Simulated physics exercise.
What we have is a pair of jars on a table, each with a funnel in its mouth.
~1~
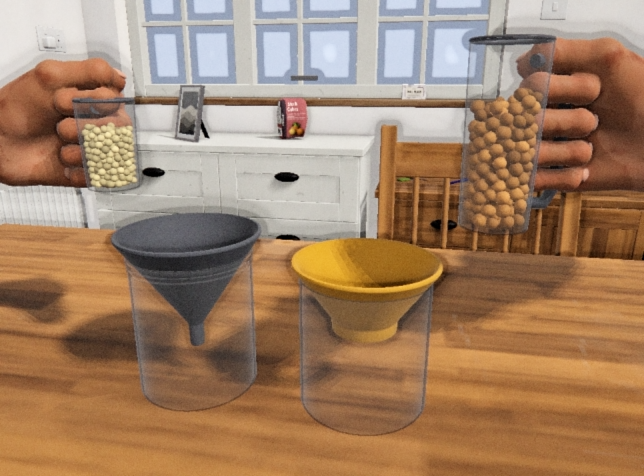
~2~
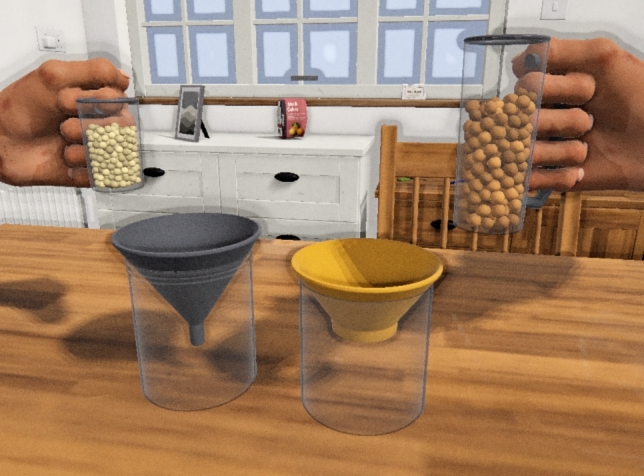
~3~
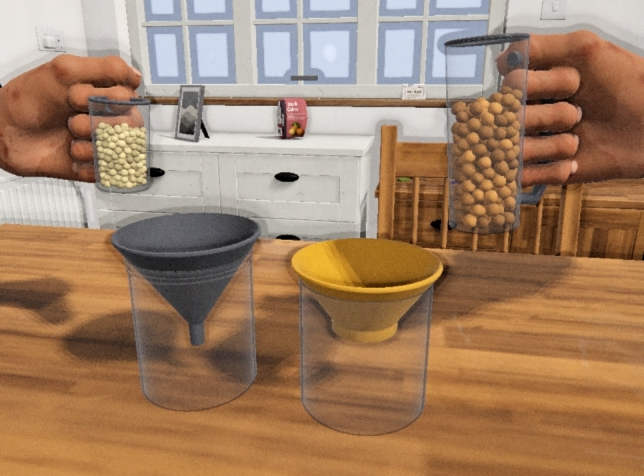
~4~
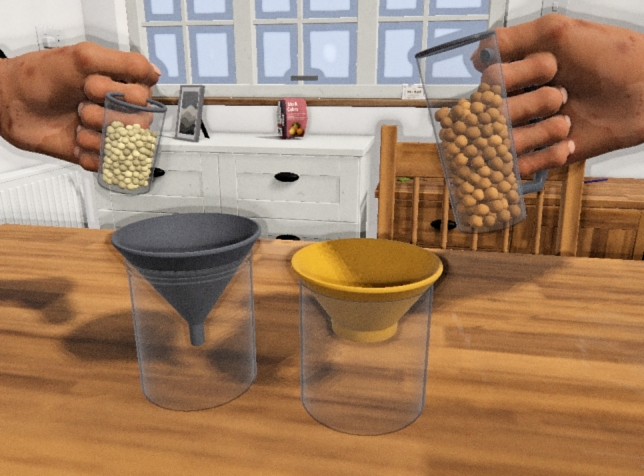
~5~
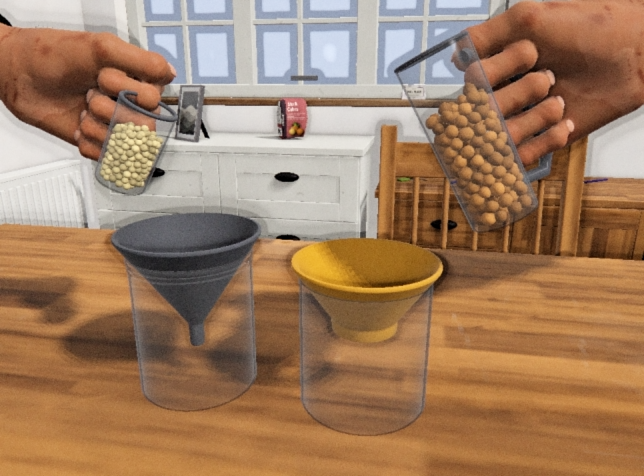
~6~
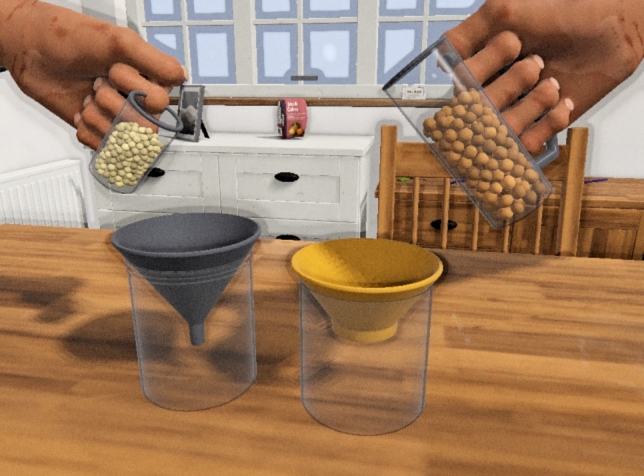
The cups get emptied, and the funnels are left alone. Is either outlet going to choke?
On the left it jams, on the right it lets everything through.
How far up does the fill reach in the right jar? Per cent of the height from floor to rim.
Close to 20 per cent.
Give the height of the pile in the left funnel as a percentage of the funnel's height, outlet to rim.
Some 65 per cent.
Then, 0.41 s past the last view, left, all still in the cup; right, all still in the cup.
Then, 0.85 s past the last view, left, nearly all still in the cup, a stray few in or over the funnel; right, all still in the cup.
Then, 1.37 s past the last view, left, a stray few still in the cup, nearly all in or over the funnel, a stray few down in the jar; right, about half still in the cup, about a quarter in or over the funnel, about a quarter down in the jar.
Finally, left, nearly all stuck in the funnel, a stray few down in the jar; right, all down in the jar.
